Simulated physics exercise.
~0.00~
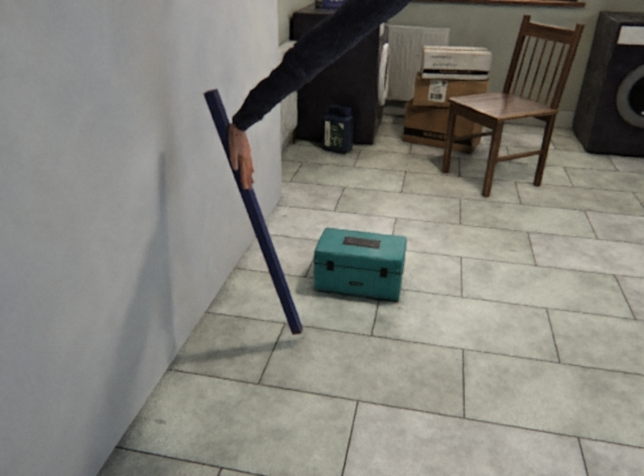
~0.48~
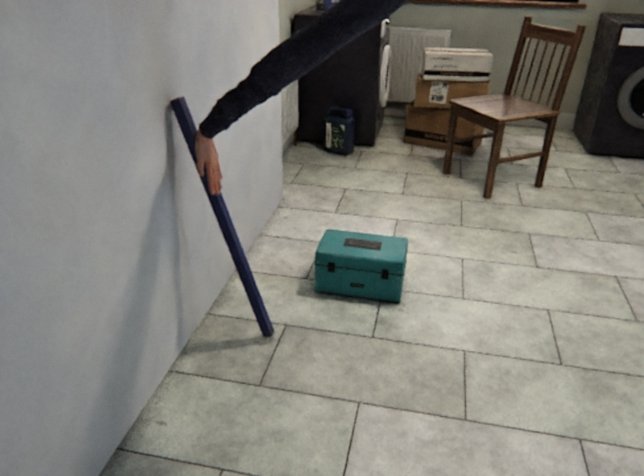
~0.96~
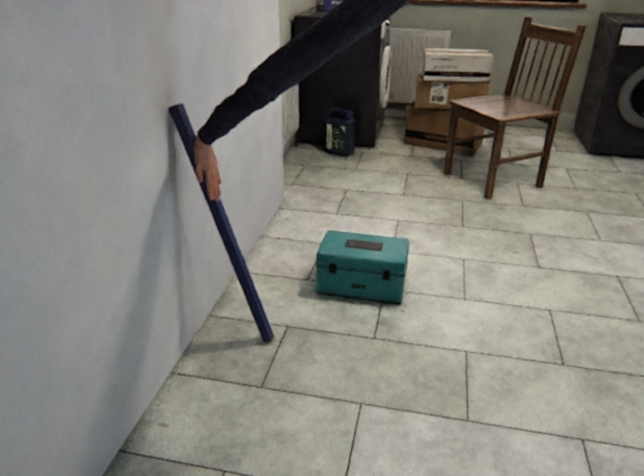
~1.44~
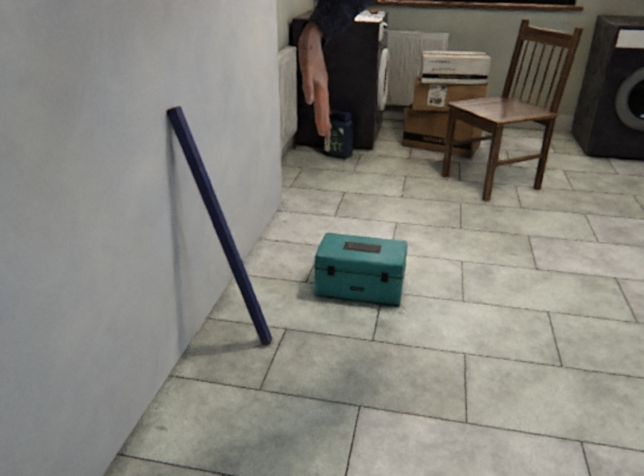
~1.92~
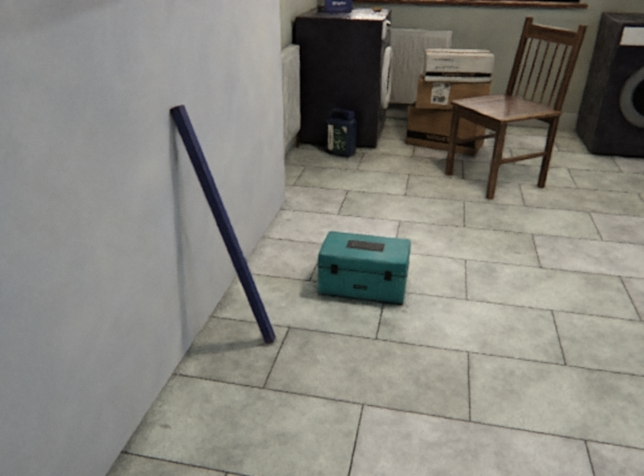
In a tiled room with a chair, boxes and a turquoise toolbox on the floor, a hand moves a blue pole left and leans it against a bare wall, then lets go and draws back, leaving the pole leaning there and the toolbox unmoved.
